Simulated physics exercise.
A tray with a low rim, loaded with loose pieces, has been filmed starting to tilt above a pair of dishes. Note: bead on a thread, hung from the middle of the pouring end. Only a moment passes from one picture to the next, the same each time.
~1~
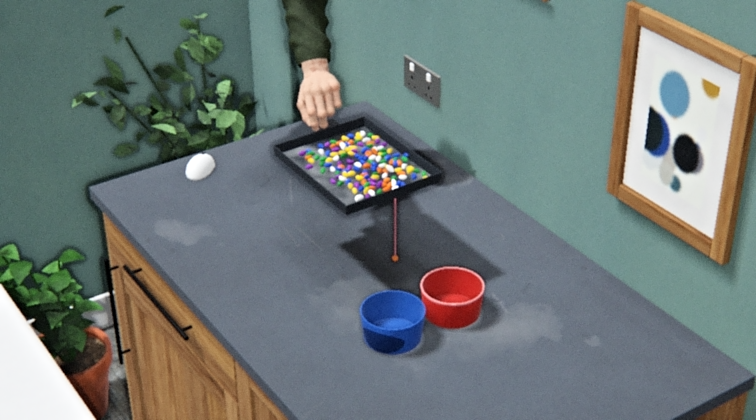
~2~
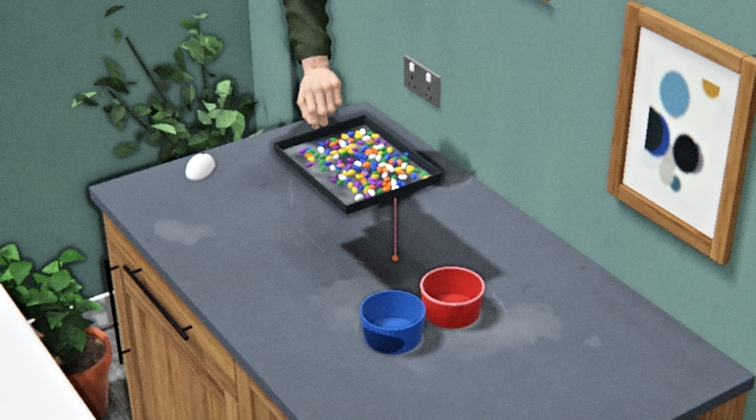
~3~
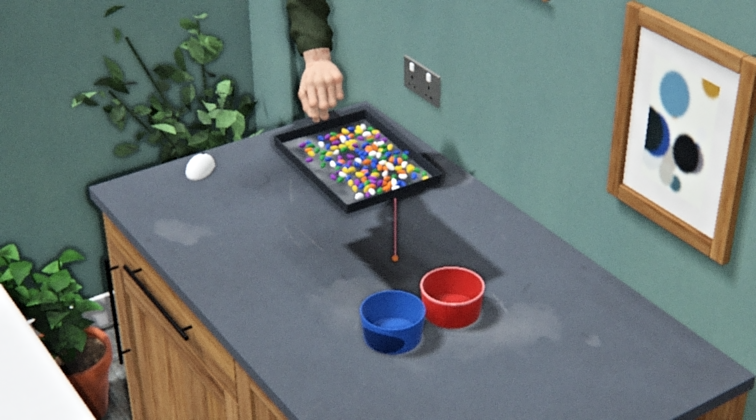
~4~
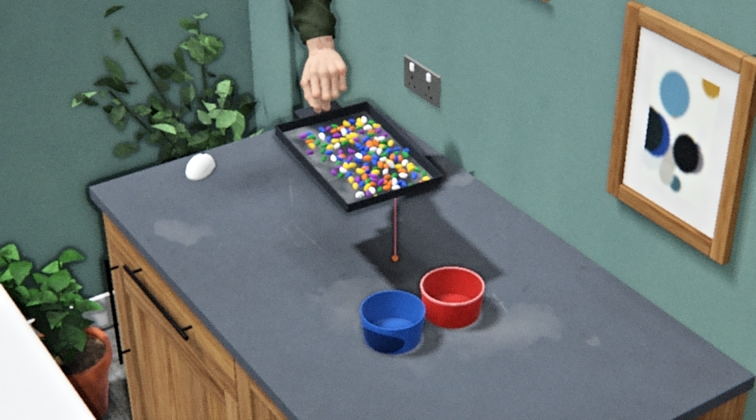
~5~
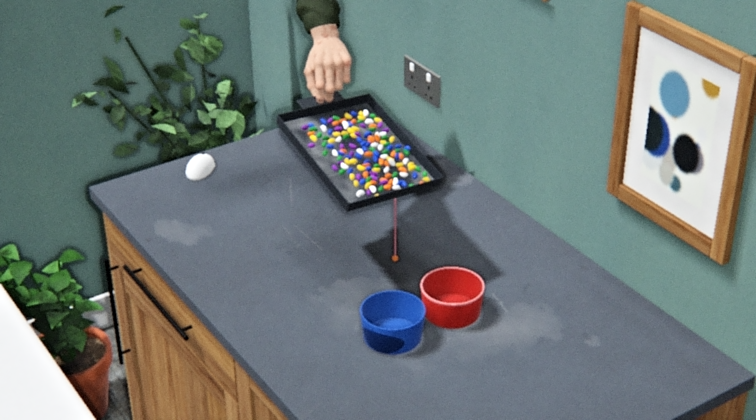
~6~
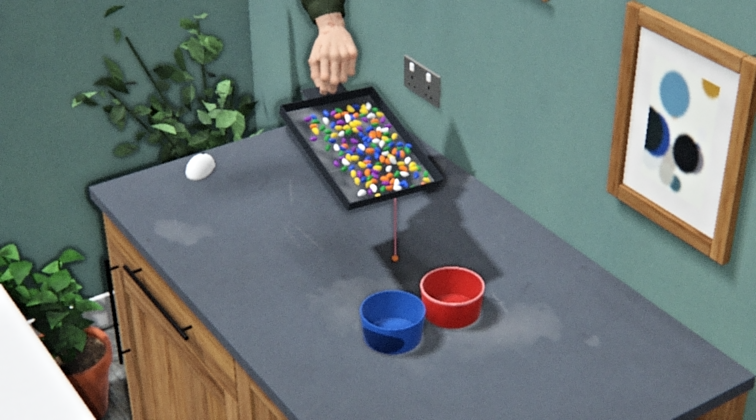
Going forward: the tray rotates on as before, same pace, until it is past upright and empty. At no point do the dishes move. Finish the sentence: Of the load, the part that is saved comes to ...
Less than half of it.
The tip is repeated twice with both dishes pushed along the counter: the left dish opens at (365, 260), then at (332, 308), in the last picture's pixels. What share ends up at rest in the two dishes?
In the first position around 10 percent, in the second around 10 percent.
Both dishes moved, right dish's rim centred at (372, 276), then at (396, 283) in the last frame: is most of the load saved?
The first place gets a lesser share, the second a lesser share.
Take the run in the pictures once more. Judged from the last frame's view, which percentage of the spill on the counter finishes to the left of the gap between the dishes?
Roughly 30 in a hundred.
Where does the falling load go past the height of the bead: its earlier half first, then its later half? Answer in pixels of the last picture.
Near (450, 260) and later near (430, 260).
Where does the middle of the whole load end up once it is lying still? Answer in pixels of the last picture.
I'd say the middle ends up at about (445, 291).
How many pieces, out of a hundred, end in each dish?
About 0 % ends in the left dish and about 20 % in the right dish.
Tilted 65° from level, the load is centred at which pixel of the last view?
Centre estimate: (408, 167).
Soon, tray tipped steeply; all on the tray.
A while on, tray tipped past a quarter turn; about two thirds on the tray; a stray few in the left dish; a stray few in the right dish; about a quarter outside both; about a quarter in the air.
Towards the end, tray tipped past a quarter turn; a stray few in the left dish; about a quarter in the right dish; most outside both.
Finally, tray tipped past a quarter turn; a stray few in the left dish; about a quarter in the right dish; most outside both.
